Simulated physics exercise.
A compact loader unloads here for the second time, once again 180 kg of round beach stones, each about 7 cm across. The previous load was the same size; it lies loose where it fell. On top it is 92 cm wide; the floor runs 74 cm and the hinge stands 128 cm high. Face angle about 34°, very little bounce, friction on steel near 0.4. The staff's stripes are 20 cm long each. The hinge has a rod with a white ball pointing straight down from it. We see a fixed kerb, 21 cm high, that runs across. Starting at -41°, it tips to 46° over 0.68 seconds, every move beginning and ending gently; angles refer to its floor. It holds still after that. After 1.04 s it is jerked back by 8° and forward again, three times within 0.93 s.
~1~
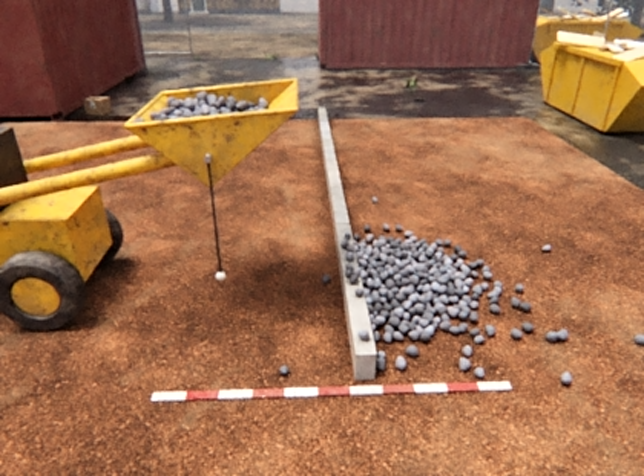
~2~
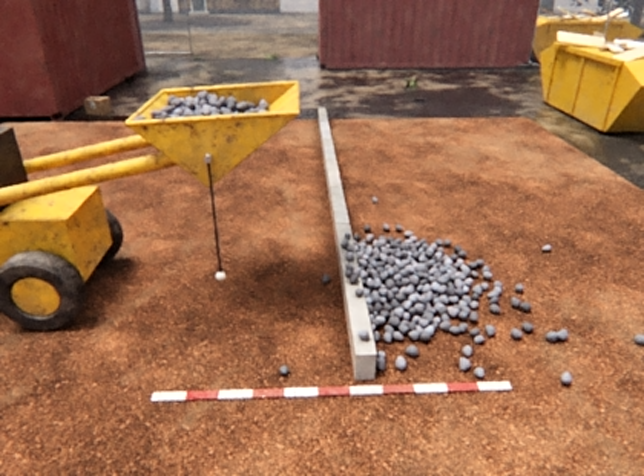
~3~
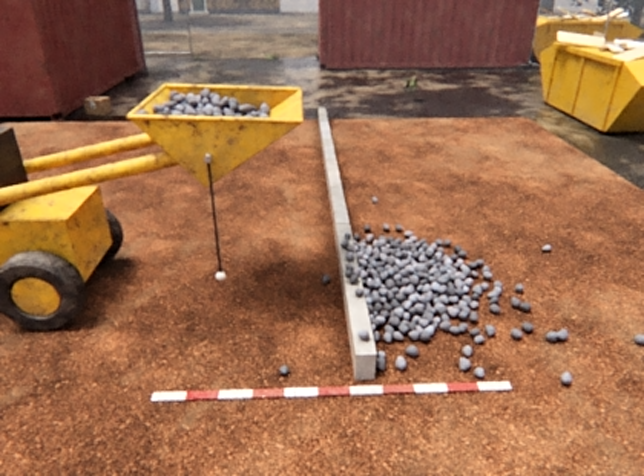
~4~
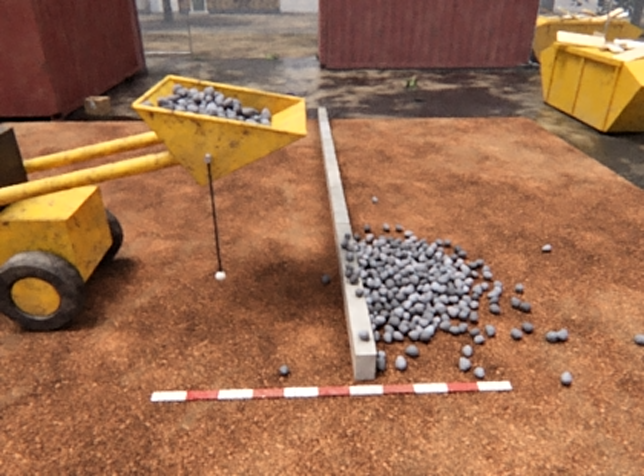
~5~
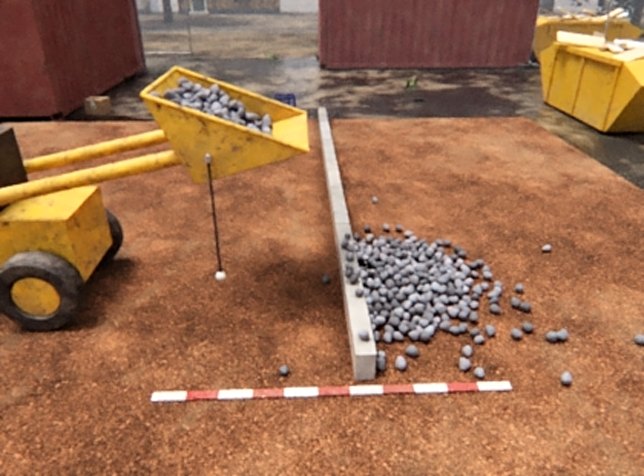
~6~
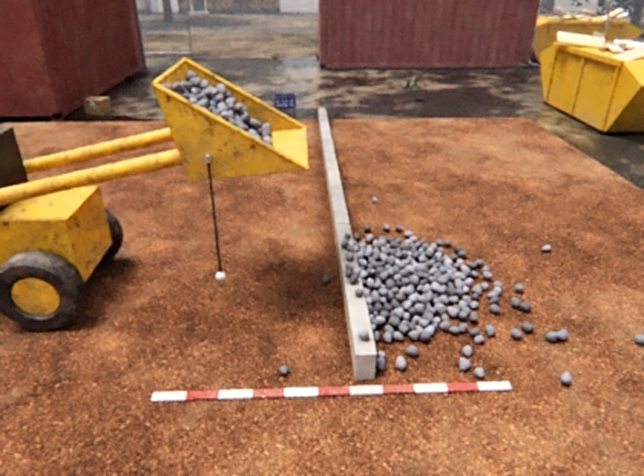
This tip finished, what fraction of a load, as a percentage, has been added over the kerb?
About 11 per cent of a load.
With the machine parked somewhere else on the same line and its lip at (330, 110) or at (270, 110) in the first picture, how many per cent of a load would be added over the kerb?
The first position would add some 45 per cent, the second some 0.
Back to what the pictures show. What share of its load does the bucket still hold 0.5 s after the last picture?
Roughly 70 parts in a hundred of the load.
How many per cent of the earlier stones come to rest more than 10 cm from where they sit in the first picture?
Near 0 per cent, I reckon.
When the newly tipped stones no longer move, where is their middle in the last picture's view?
Their middle rests near (321, 278).
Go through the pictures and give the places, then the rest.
Lip at (297, 110), floor tilted -41°, highest stones at (215, 102). The earlier load is highest near (353, 267), 25 cm above ground level, 3 % on this side of the kerb, 97 % over the kerb, in the first picture.
Lip at (298, 113), floor tilted -39°, highest stones at (200, 101), in the second picture.
The bucket is at -34°, its lip at (302, 121); the top of the load is at (196, 100), in the third picture.
Lip at (306, 135), floor tilted -26°, highest stones at (189, 95), in the fourth picture.
The bucket is at -16°, its lip at (309, 151); the top of the load is at (190, 90), in the fifth picture.
Lip at (308, 169), floor tilted -5°, highest stones at (193, 84), in the sixth picture.
Then, 0.2 s after the last picture the floor is at 32°; in per cent of one load, 100 in the bucket, 3 on this side of the kerb, 97 over the kerb; the foremost stones are at (552, 313).
Then, 0.5 s after the last picture the floor is at 46°; in per cent of one load, 69 in the bucket, 34 on this side of the kerb, 97 over the kerb; the foremost stones are at (552, 313).
Then, 2.1 s after the last picture the floor is at 46°; in per cent of one load, 0 in the bucket, 92 on this side of the kerb, 108 over the kerb; the foremost stones are at (561, 313).
Then, 4.6 s after the last picture the floor is at 46°; in per cent of one load, 0 in the bucket, 92 on this side of the kerb, 108 over the kerb; the foremost stones are at (564, 313). Net gain over the kerb, 11.
